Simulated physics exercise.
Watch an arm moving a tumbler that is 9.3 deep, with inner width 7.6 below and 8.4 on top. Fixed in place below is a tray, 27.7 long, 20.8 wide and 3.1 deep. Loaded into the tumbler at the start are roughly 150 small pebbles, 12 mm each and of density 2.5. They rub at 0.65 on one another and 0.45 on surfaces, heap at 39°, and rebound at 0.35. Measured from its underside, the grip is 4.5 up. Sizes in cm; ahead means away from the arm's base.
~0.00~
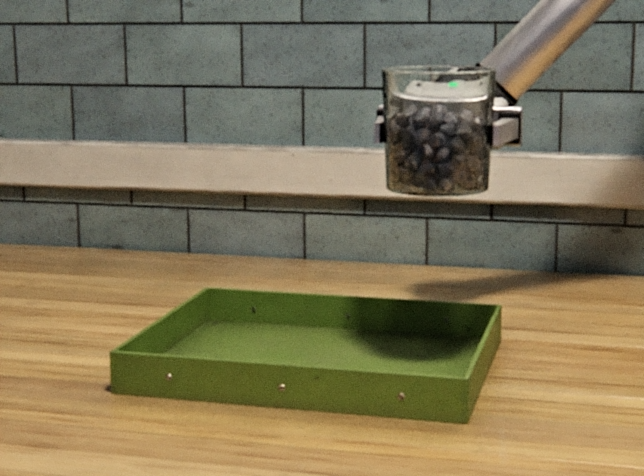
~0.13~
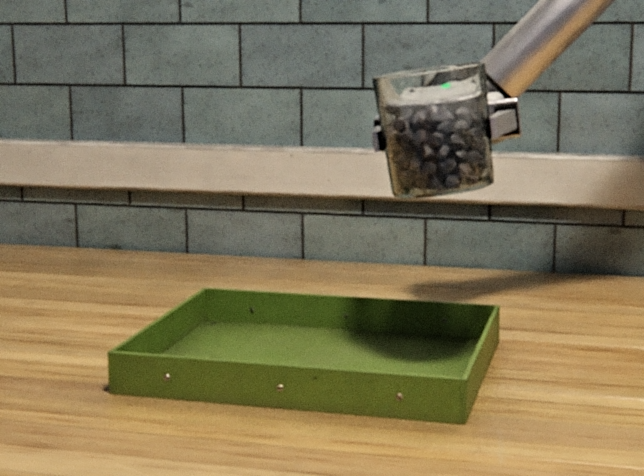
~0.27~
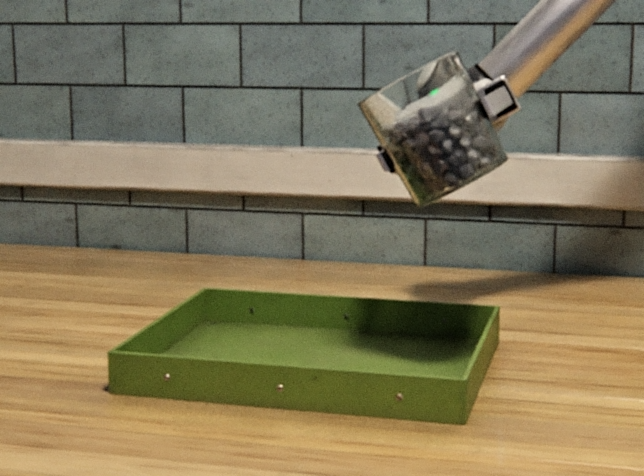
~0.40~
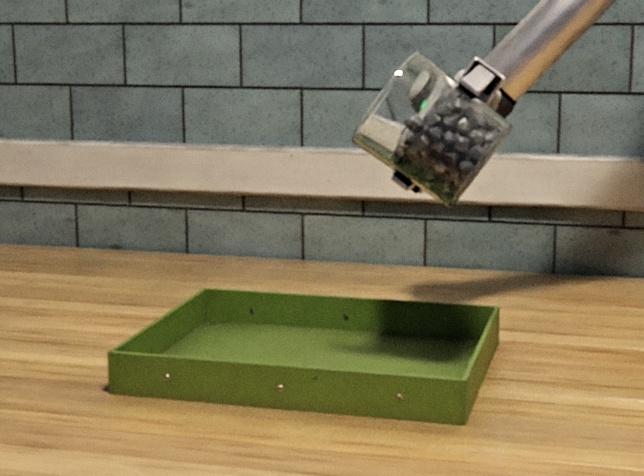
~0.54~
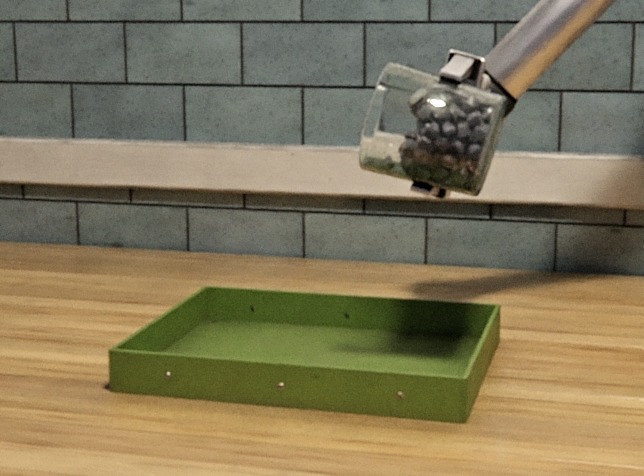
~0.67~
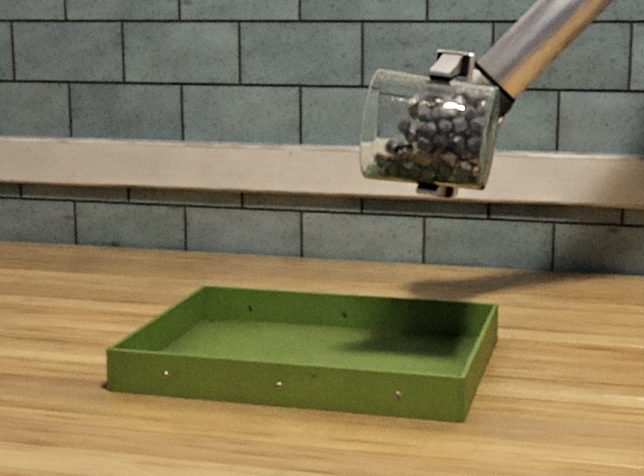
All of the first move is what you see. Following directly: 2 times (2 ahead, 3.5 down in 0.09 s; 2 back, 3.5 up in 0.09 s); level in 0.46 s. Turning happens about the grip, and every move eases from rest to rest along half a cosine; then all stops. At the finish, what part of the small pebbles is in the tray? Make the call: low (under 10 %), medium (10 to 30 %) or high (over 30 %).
My call: Medium.
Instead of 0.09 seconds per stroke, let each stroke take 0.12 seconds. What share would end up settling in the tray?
I'd expect close to 5 in a hundred.
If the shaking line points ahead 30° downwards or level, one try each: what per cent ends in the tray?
Near 40 and 80 percent respectively.
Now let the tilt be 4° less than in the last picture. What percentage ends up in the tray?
Roughly 10 percent.
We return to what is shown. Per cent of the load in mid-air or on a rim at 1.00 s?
I'd put it near 3 per cent.
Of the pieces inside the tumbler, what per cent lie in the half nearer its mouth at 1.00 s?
Near 50 %.
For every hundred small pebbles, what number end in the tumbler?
About 85 per cent.
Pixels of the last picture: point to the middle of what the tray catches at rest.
Approximately (277, 354) in pixels.
After 1.00 s, tilted 84° forward, highest piece 21 above the table; 140 in the tumbler, 7 in the tray, 5 in flight or on a rim.
After 1.33 s, tilted 24° forward, highest piece 24 above the table; 126 in the tumbler, 25 in the tray, 1 in flight or on a rim.
After 1.69 s, level, highest piece 23 above the table; 126 in the tumbler, 26 in the tray.
After 2.74 s, level, highest piece 23 above the table; 126 in the tumbler, 26 in the tray.
In the end, 126 in the tumbler, 26 in the tray. That is 17 % in the tray.
